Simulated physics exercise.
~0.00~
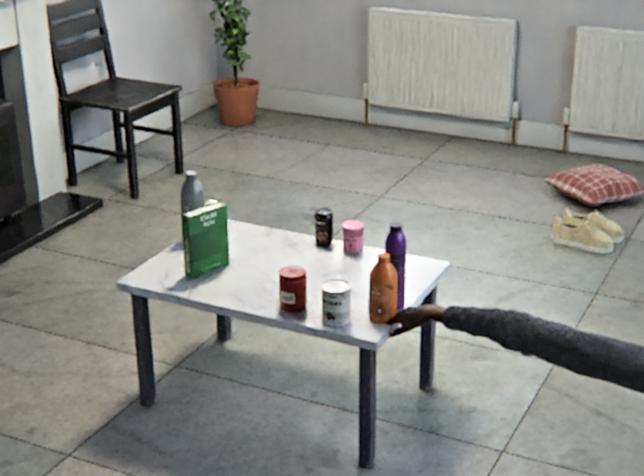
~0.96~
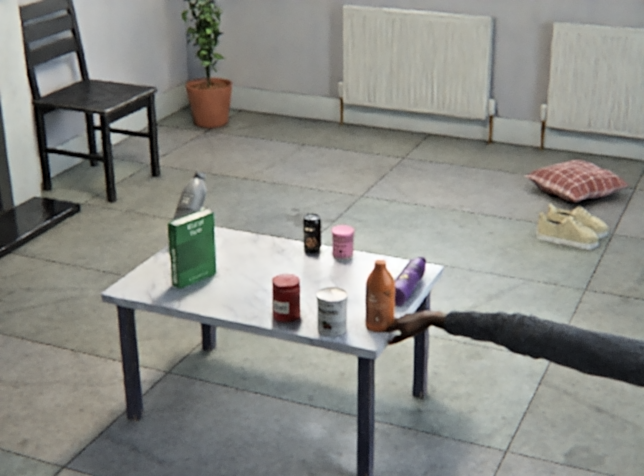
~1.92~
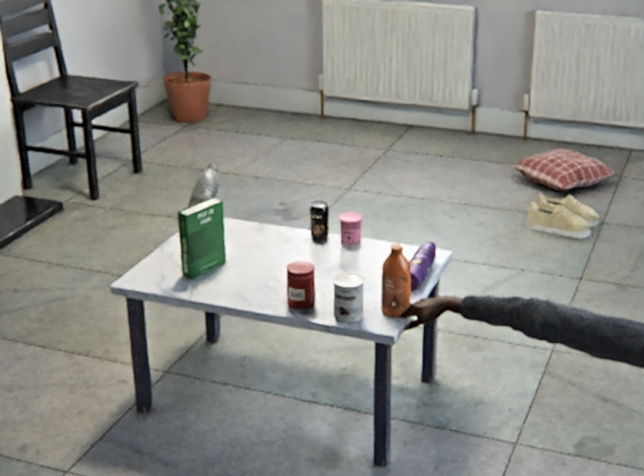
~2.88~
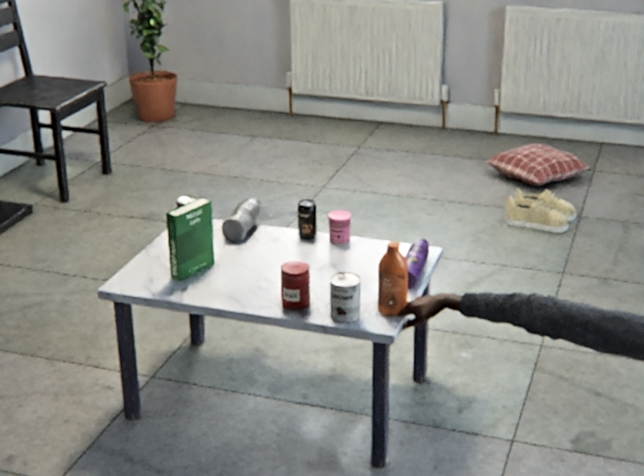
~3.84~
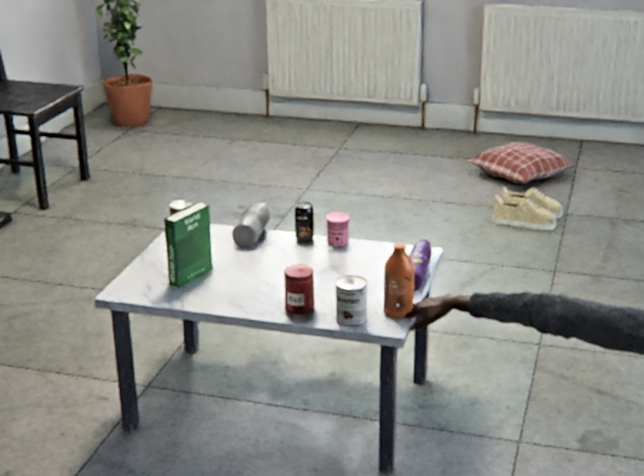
A dark-sleeved arm gripped the corner of a light table and jerked it about slightly, toppling the purple bottle, then the grey one, which ended up lying on the tabletop while the green book, orange bottle, jar and tins stayed upright.
